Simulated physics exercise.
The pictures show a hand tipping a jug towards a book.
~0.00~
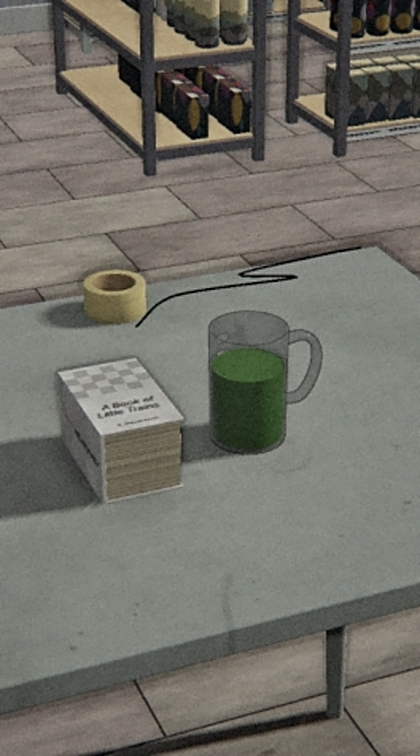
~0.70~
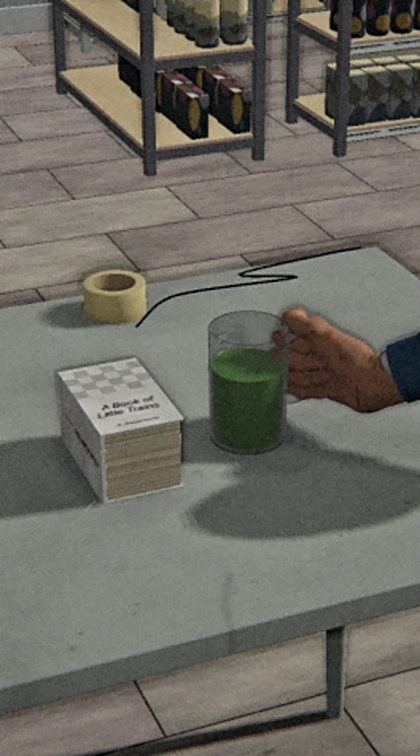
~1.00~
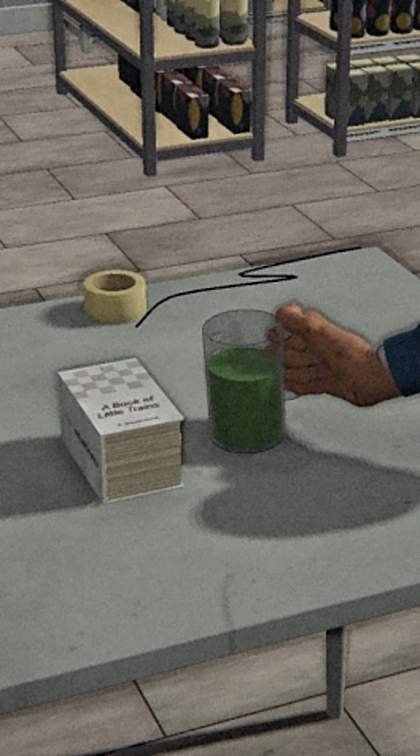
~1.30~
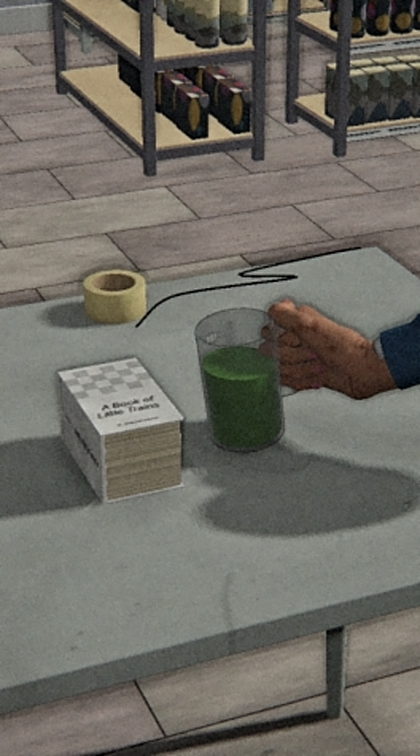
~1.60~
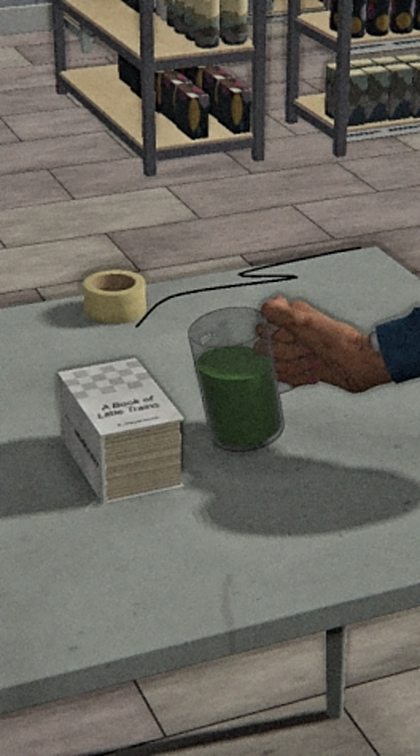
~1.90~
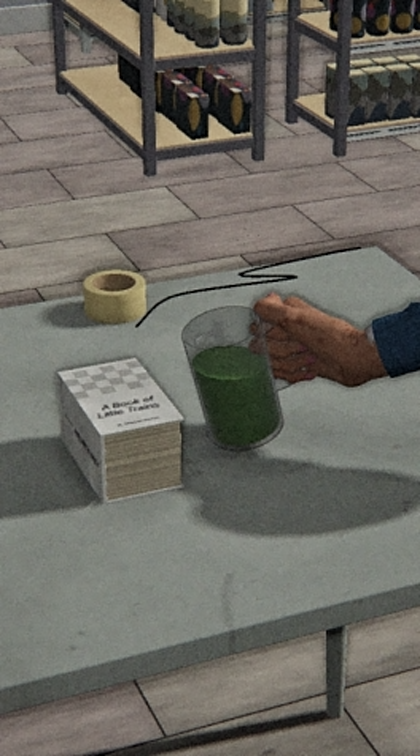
In a room with a plank floor and stocked shelves at the back, a grey table is seen from above at an angle by a still camera. A thick white book sits left of a clear mug of green liquid, with a yellow tape roll and a thin black line behind them. A hand in a blue sleeve reaches in from the right, takes the mug's handle and tilts it slightly left towards the book.
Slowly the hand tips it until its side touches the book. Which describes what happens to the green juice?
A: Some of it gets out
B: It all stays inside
It all stays inside.
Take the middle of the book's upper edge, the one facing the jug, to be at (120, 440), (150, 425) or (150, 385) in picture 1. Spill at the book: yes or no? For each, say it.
Taking each try in turn, it splashes out, then splashes out, then makes it through.
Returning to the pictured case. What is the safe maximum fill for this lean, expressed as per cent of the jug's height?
80 %.
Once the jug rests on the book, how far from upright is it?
Tilt from upright: Close to 35 degrees.
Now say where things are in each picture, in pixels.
In the first picture, it stands upright; jug (248, 380) about two thirds full.
The second picture shows a hand takes hold; jug about two thirds full, surface at (248, 366); book (120, 429).
The third picture shows tipping on its foot; jug (245, 379) about two thirds full.
In the fourth picture, the top moves towards the book; jug about two thirds full, surface at (239, 364); book (120, 429).
The fifth picture shows on the way over; jug (237, 377) about two thirds full.
In the sixth picture, it is leaning; jug about two thirds full, surface at (230, 363); book (120, 429).
Around 2.5 s, the jug leans by about 25°; none is lost.
Around 3.1 s, the jug leans by about 35°; none is lost.
Around 4.5 s, the jug leans by about 35°, against the book; none is lost.
